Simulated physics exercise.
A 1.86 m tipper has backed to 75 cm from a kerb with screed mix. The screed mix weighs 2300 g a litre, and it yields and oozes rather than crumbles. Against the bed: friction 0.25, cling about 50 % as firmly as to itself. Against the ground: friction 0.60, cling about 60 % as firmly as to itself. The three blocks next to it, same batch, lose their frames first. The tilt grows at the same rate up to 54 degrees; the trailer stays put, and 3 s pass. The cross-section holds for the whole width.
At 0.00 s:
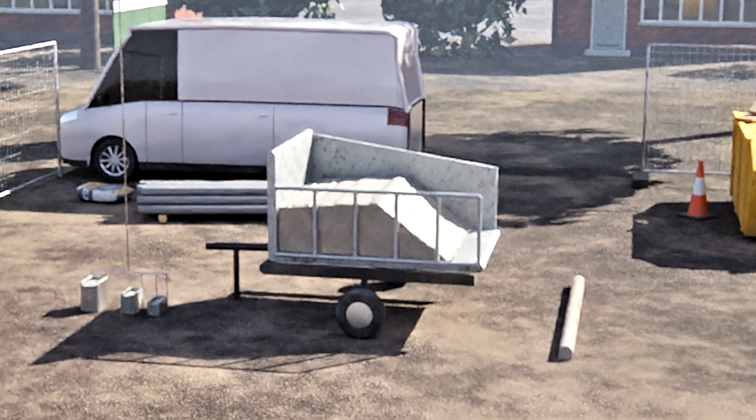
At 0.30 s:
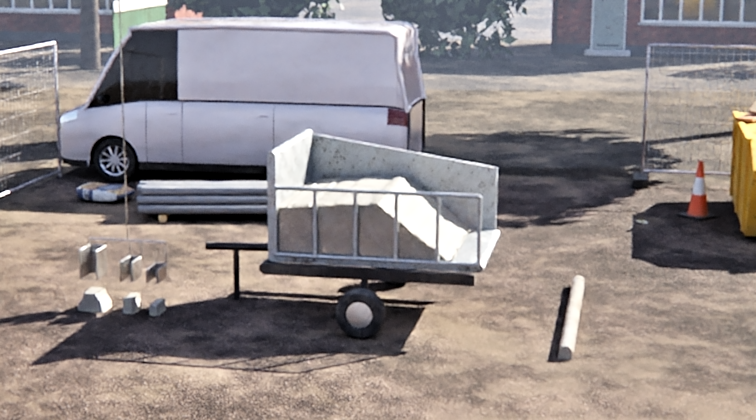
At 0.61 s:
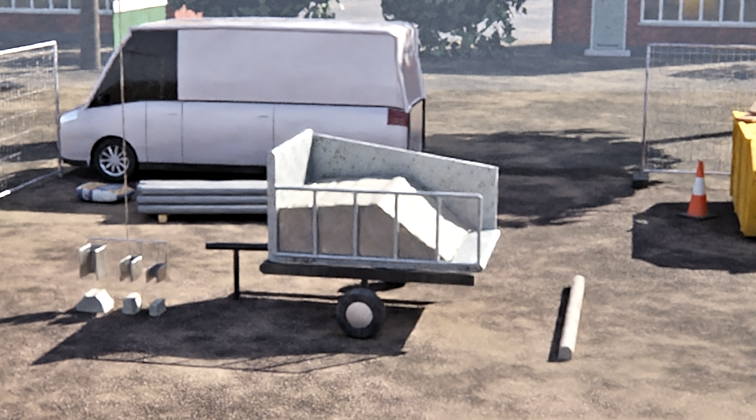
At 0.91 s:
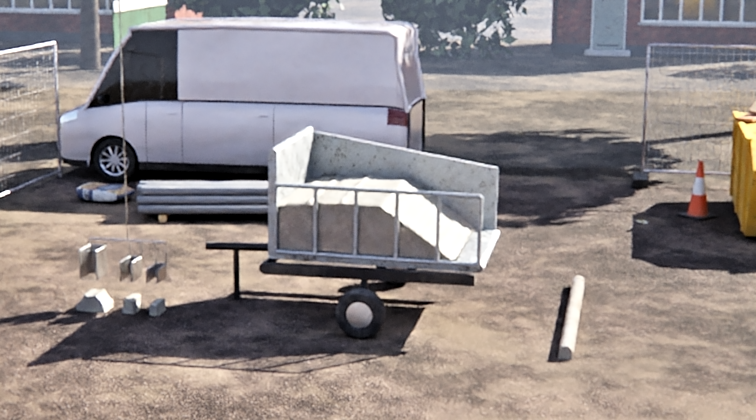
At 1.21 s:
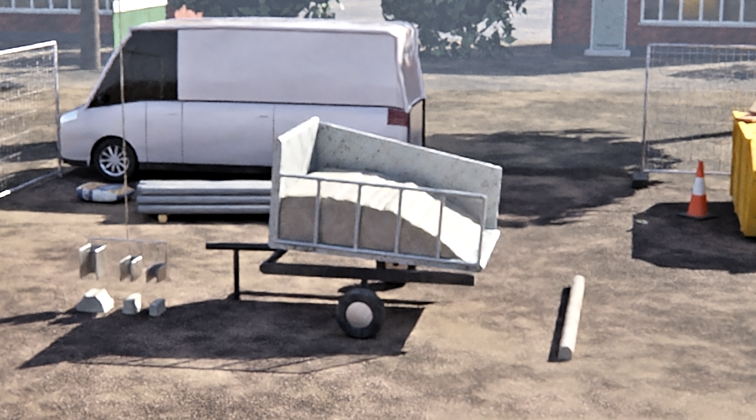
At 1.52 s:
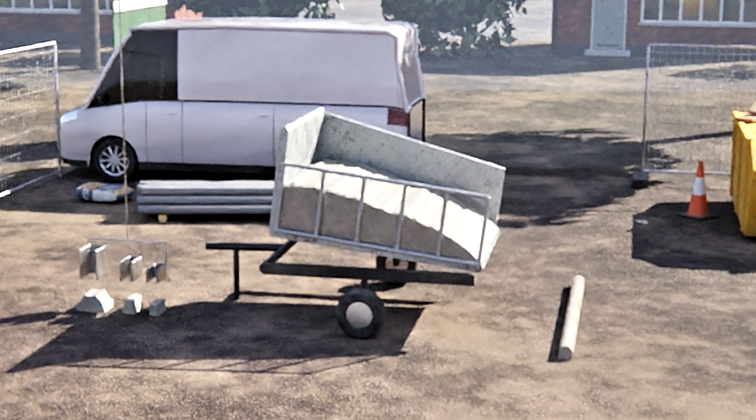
A grey tipper bed with a barred side holds a pale, peaked mound in a sunlit brown dirt yard, seen from slightly above by a still camera. A pale van and stacked grey pipes sit behind it, with an orange cone and yellow container at right. At left, small casings lift off three pale blocks, which slump slightly, then the bed's left end rises and the mound flattens, sagging rightward.
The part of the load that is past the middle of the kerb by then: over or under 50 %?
The result is under 50 %.
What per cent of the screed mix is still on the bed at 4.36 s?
Near 0 %.
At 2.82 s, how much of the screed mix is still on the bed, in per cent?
Some 65 per cent.
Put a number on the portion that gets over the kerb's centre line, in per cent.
Some 45 per cent.
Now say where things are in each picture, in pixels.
The first picture shows top of the high end at (276, 156), tilt 0 degrees; foremost bit of the screed mix at (446, 257); block heights 26 cm, 17 cm, 11 cm (left to right).
The second picture shows top of the high end at (276, 156), tilt 0 degrees; foremost bit of the screed mix at (446, 257); block heights 18 cm, 15 cm, 11 cm (left to right).
The third picture shows top of the high end at (276, 156), tilt 0 degrees; foremost bit of the screed mix at (446, 257); block heights 17 cm, 14 cm, 11 cm (left to right).
The fourth picture shows top of the high end at (277, 154), tilt 1 degrees; foremost bit of the screed mix at (451, 256); block heights 17 cm, 14 cm, 11 cm (left to right).
The fifth picture shows top of the high end at (282, 143), tilt 4 degrees; foremost bit of the screed mix at (464, 257); block heights 17 cm, 14 cm, 11 cm (left to right).
The sixth picture shows top of the high end at (289, 133), tilt 7 degrees; foremost bit of the screed mix at (480, 258); block heights 17 cm, 14 cm, 11 cm (left to right).
After 2.82 s, the tilt is 21 degrees, 65 % is on the bed and 0 % past the kerb's middle.
After 4.36 s, the tilt is 37 degrees, none is on the bed and 33 % past the kerb's middle.
After 5.90 s, the tilt is 53 degrees, none is on the bed and 43 % past the kerb's middle.
After 7.44 s, the tilt is 54 degrees, none is on the bed and 43 % past the kerb's middle.
After 9.14 s, the tilt is 54 degrees, none is on the bed and 43 % past the kerb's middle.
